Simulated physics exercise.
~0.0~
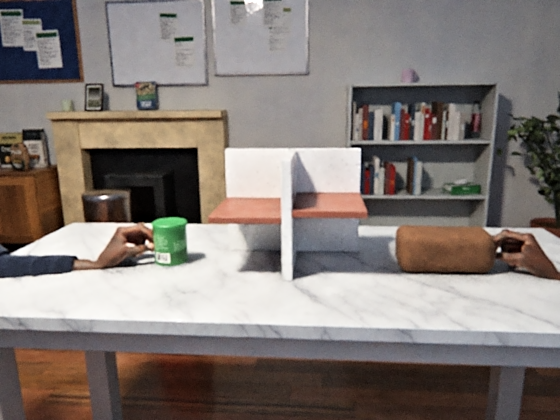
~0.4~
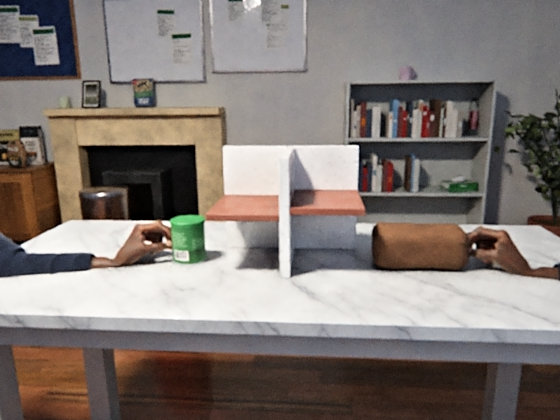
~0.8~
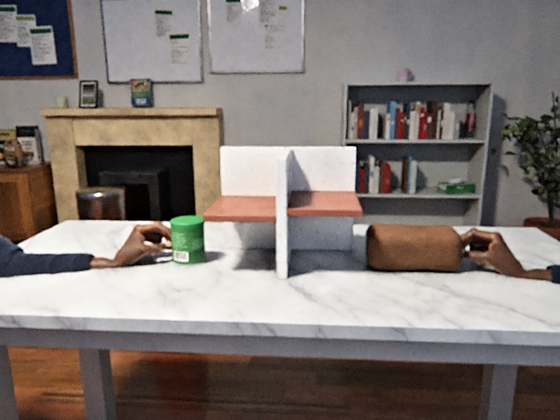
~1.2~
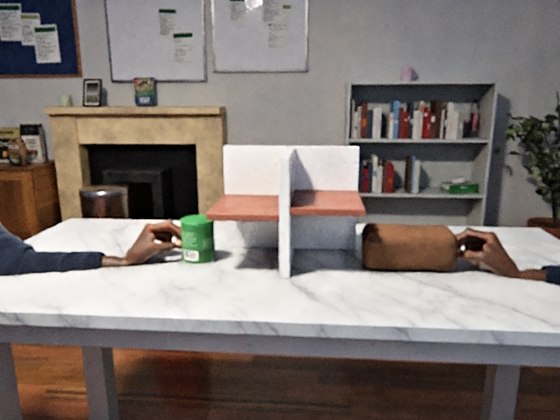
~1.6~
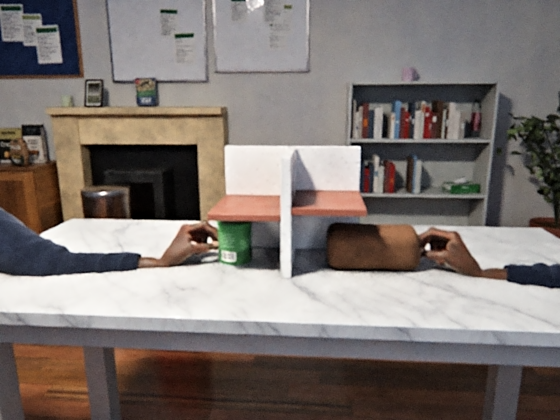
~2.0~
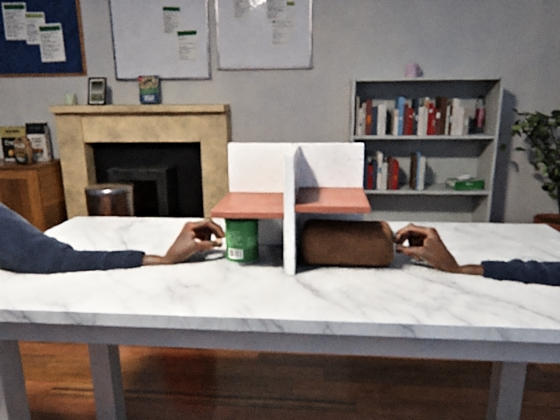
A small white rack with a reddish shelf on each side of its central divider stands on a white marble-topped table, seen from the front by a slightly swaying camera in a room with a fireplace, a grey bookcase and pinned-up papers. A hand at left holds a green tin upright, and a hand at right holds a brown loaf. The hands push both inward, pause briefly, then edge them up to the openings. The tin slides right beneath the left shelf as the loaf slides left beneath the other. Both end at rest under the shelves, fitting below them.
